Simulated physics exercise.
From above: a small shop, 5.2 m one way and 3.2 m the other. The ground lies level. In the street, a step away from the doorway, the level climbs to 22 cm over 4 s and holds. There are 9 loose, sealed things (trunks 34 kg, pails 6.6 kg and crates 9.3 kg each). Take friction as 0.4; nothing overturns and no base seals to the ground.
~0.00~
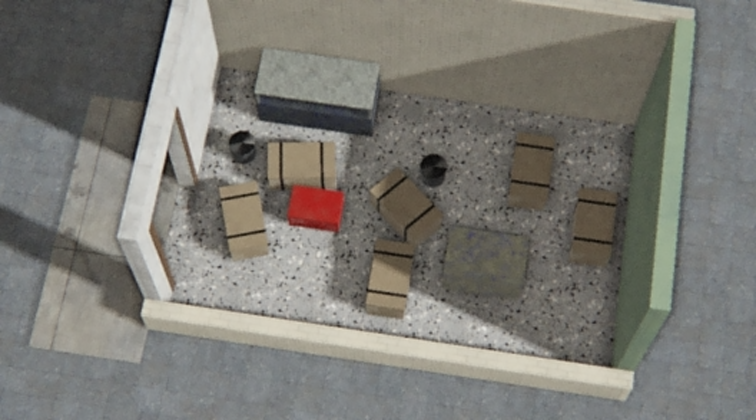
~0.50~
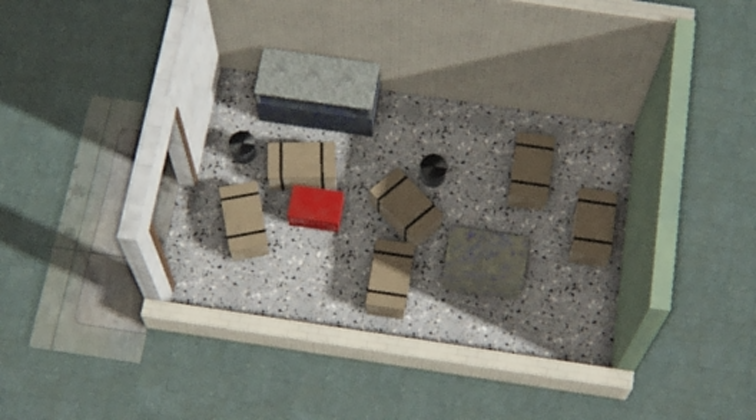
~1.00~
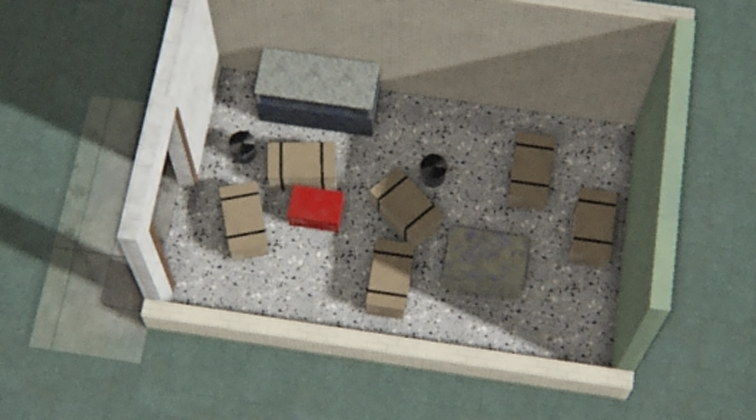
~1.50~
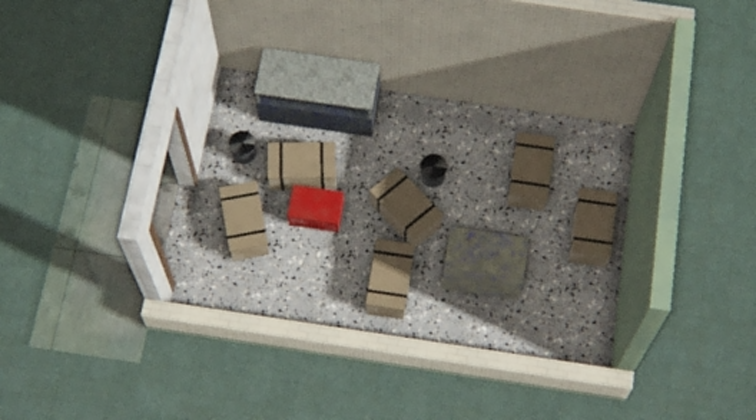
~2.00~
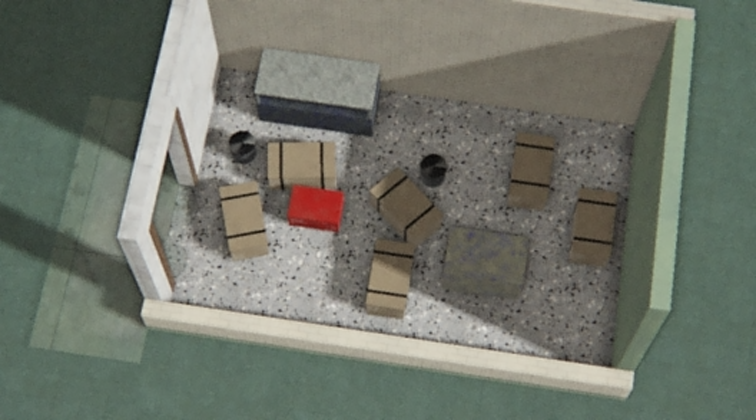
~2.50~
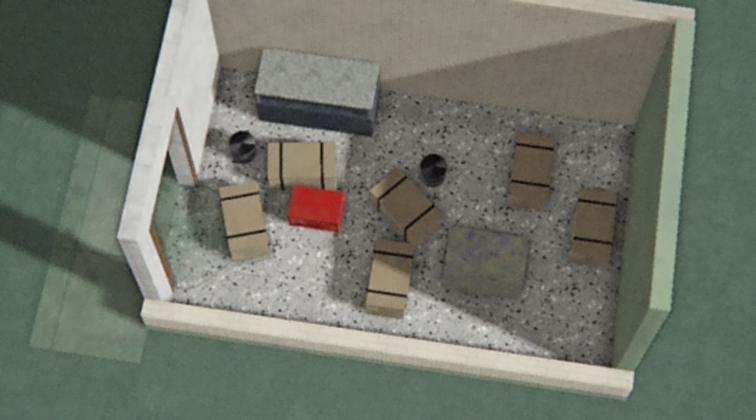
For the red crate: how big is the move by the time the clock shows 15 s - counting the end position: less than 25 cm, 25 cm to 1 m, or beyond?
The red crate gets carried off.
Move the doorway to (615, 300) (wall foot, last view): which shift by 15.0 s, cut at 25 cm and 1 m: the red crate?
In that case the red crate slides a little.
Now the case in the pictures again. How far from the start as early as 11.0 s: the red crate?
Roughly 250 cm by then.
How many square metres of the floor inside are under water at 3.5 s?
Roughly 2.0 m2.
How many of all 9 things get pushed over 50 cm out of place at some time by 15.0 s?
That makes 7.
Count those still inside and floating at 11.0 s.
At that moment 6.
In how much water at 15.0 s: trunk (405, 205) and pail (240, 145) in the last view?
Roughly 18 and 11 cm.
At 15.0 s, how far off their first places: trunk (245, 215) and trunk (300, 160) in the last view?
In that order: 250 cm, 50 cm.
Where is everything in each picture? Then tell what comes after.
In the first picture, the red crate at (316, 204) rests on the ground; 0.0 m2 under water; 0 of 9 have shifted.
In the second picture, the red crate at (316, 204), on the bottom; water covers 0.0 m2; 0 of 9 have shifted.
In the third picture, the red crate at (316, 204), on the bottom; water covers 0.0 m2; 0 of 9 have shifted.
In the fourth picture, the red crate at (316, 204) rests on the ground; 0.0 m2 under water; 0 of 9 have shifted.
In the fifth picture, the red crate at (316, 204) rests on the ground; 0.0 m2 under water; 0 of 9 have shifted.
In the sixth picture, the red crate at (316, 204), on the bottom; 0.5 m2 under water; 0 of 9 have shifted.
After 3.5 s the red crate is near (316, 204), 0.0 m from its start, aground; 0 afloat.
After 6.8 s the red crate is near (359, 197), 0.5 m from its start, afloat; 3 afloat.
After 11.0 s the red crate is near (506, 120), 2.5 m from its start, afloat; 6 afloat.
After 15.0 s the red crate is near (544, 118), 2.9 m from its start, afloat; 9 afloat.
